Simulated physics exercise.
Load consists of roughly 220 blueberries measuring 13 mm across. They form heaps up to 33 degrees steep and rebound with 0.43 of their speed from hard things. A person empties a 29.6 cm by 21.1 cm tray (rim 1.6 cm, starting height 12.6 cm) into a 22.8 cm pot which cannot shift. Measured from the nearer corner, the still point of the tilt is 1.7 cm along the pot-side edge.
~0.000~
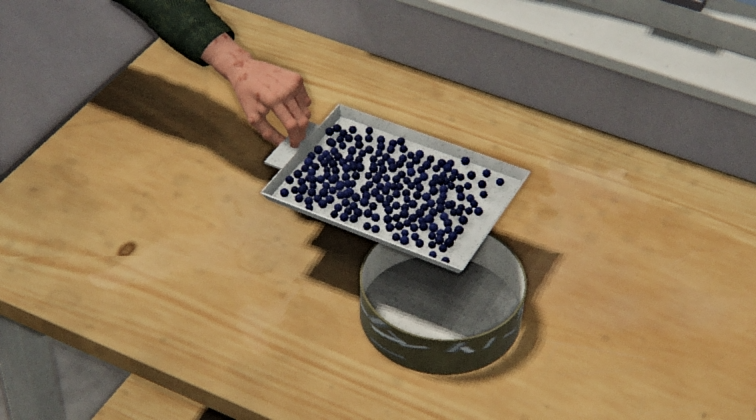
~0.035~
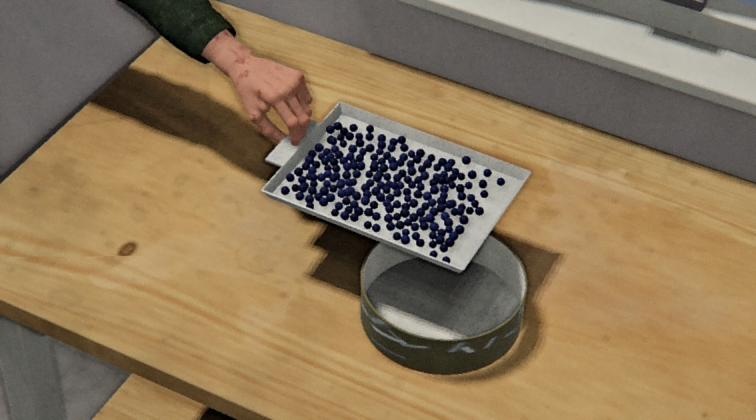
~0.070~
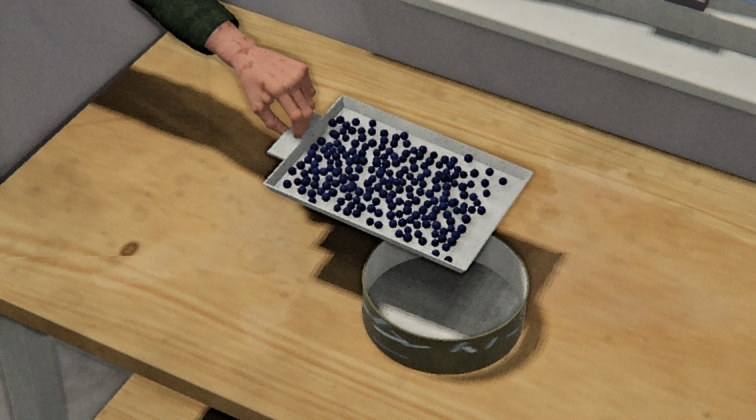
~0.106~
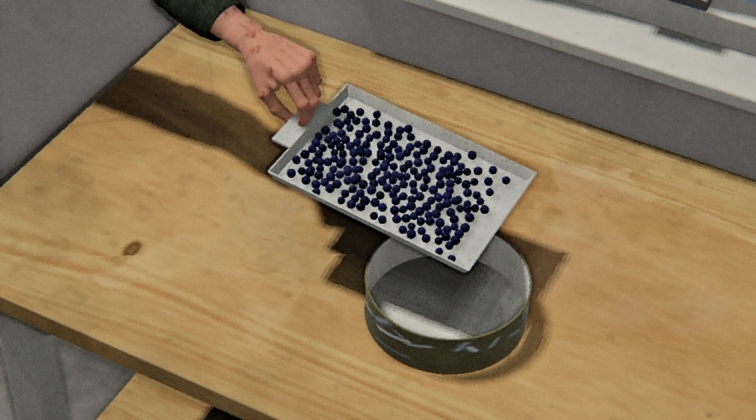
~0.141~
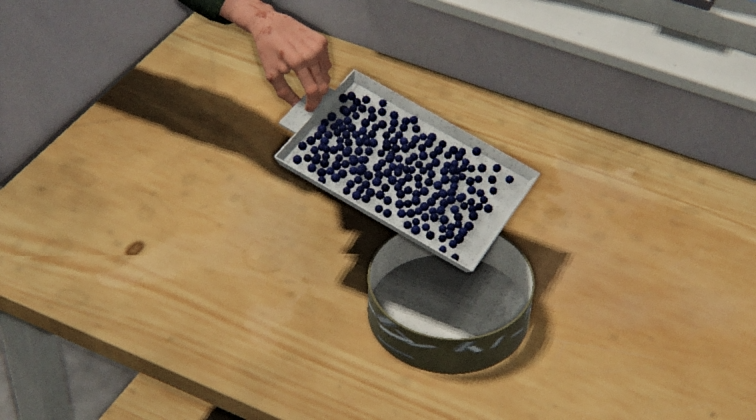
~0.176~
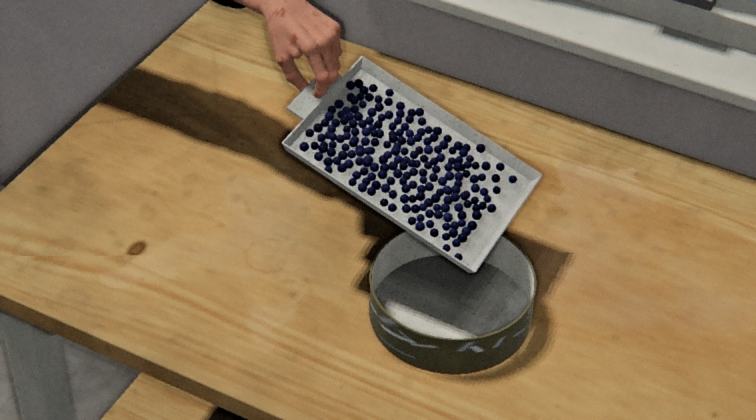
A hand raised the left end of a pale tray covered in dark blueberries, slowly at first and then more steeply, tilting it toward a round pot on the wooden table while the berries barely shifted.
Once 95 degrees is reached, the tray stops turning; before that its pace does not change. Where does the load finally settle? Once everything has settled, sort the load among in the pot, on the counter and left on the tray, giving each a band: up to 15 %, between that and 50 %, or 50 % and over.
Pot: Between 15 and 50 %; counter: 50 % and over; tray: Up to 15 %.
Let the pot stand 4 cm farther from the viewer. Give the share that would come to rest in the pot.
45 per cent.
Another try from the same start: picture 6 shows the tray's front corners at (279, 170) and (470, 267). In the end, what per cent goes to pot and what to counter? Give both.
In the pot: 70 per cent; on the counter: 30 per cent.
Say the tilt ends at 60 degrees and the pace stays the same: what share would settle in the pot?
I'd say close to 25 percent.
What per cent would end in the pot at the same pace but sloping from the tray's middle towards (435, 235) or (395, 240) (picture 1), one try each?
That would be close to 45 per cent and then close to 55 per cent.
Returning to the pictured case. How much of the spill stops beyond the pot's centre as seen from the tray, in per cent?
It comes to near 100 percent.
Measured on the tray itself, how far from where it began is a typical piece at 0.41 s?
By then it sits near 5 cm from where it began.
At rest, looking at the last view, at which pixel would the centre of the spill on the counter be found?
Spill centre at rest: About (605, 294).
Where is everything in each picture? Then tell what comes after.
In the first frame, tray tilt 0 degrees, front corners at (268, 191) and (460, 264); middle of the pieces at (388, 186); pot at (443, 279).
In the second frame, tray tilt 1 degrees, front corners at (269, 189) and (460, 264); middle of the pieces at (389, 184).
In the third frame, tray tilt 3 degrees, front corners at (271, 182) and (463, 264), lowest corner right back; middle of the pieces at (392, 181).
In the fourth frame, tray tilt 8 degrees, front corners at (276, 171) and (466, 264), lowest corner right back; middle of the pieces at (396, 175).
In the fifth frame, tray tilt 13 degrees, front corners at (282, 156) and (470, 264), lowest corner right back; middle of the pieces at (401, 167).
In the sixth frame, tray tilt 19 degrees, front corners at (290, 143) and (473, 265), lowest corner right back; middle of the pieces at (406, 160); pot at (453, 278). The tray's pace is about 165 degrees a second.
Then, at 0.41 s, tilt 57 degrees; the tray holds 100 %, the pot 0 %.
Then, at 0.57 s, tilt 83 degrees; the tray holds 75 %, the pot 5 %.
Then, at 0.85 s, tilt 95 degrees; the tray holds 0 %, the pot 35 %.
In the end, at 1.6 s, pot 35 %, counter 65 %, tray 0 %.
